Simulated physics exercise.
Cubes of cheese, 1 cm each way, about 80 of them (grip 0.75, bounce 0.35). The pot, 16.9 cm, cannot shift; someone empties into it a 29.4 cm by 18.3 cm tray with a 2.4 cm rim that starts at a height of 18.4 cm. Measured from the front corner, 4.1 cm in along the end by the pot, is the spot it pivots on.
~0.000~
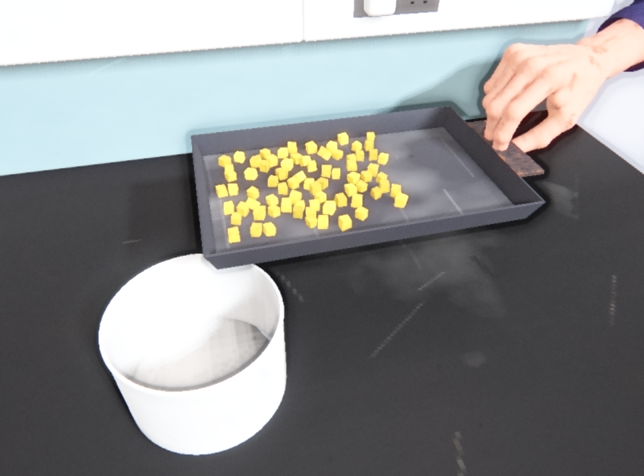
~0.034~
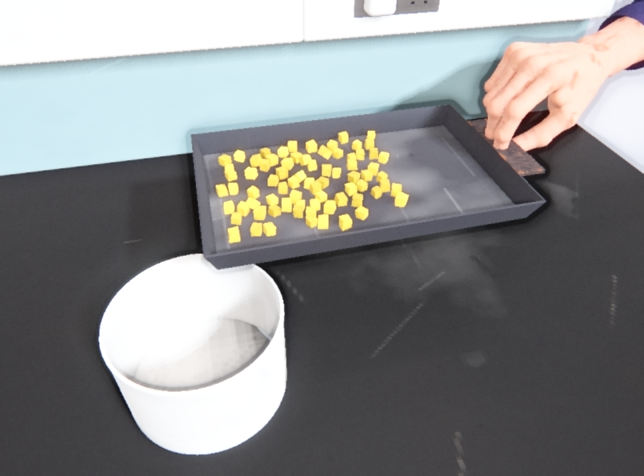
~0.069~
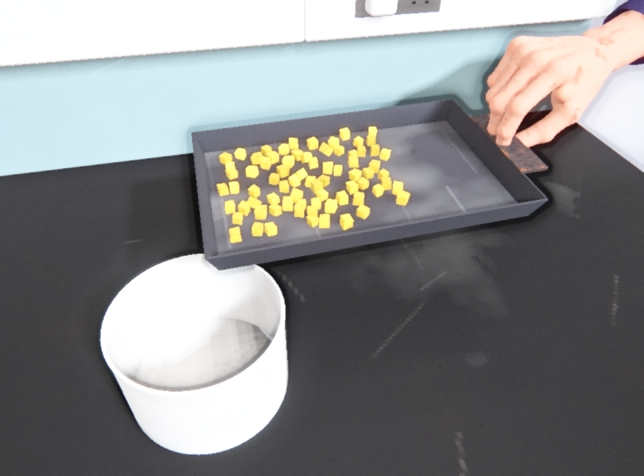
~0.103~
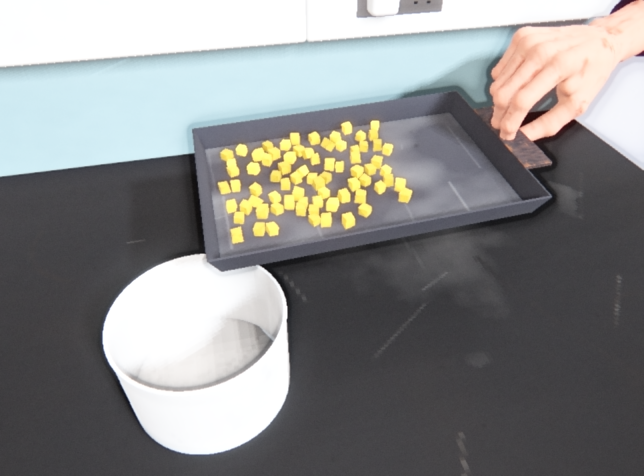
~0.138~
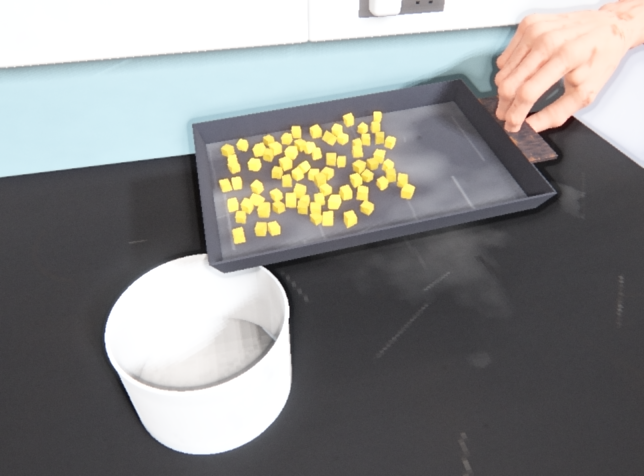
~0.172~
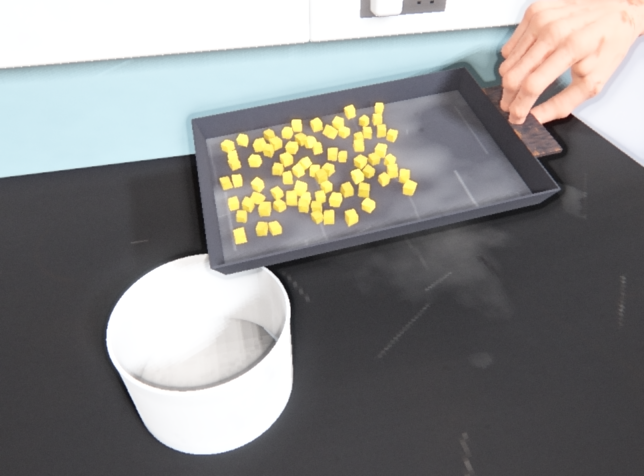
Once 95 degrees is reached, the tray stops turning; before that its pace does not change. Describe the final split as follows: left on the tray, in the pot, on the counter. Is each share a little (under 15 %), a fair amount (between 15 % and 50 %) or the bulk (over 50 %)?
Tray: A little; pot: The bulk; counter: A fair amount.
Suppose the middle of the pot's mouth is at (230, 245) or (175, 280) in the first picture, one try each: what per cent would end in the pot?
Try one: ~ 0 %; try two: ~ 10 %.
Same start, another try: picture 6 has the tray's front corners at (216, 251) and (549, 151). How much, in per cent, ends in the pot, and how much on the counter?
Pot 65; counter 35.
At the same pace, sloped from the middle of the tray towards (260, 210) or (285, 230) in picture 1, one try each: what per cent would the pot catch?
The share comes to roughly 85 in a hundred, then roughly 100 in a hundred.
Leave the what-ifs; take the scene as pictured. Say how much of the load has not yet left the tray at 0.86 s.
About 60 per cent.
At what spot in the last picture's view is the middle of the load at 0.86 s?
I'd put it close to (246, 292).
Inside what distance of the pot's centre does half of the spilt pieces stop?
About 22 cm from the centre.
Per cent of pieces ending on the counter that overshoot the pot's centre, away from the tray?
It comes to near 40 percent.
After 0.59 s, tilt 52 degrees; the tray holds 100 %, the pot 0 %.
After 0.86 s, tilt 78 degrees; the tray holds 60 %, the pot 25 %.
After 1.24 s, tilt 95 degrees; the tray holds 10 %, the pot 65 %.
At rest (2.4 s), tray 0 %, pot 75 %, counter 25 %.
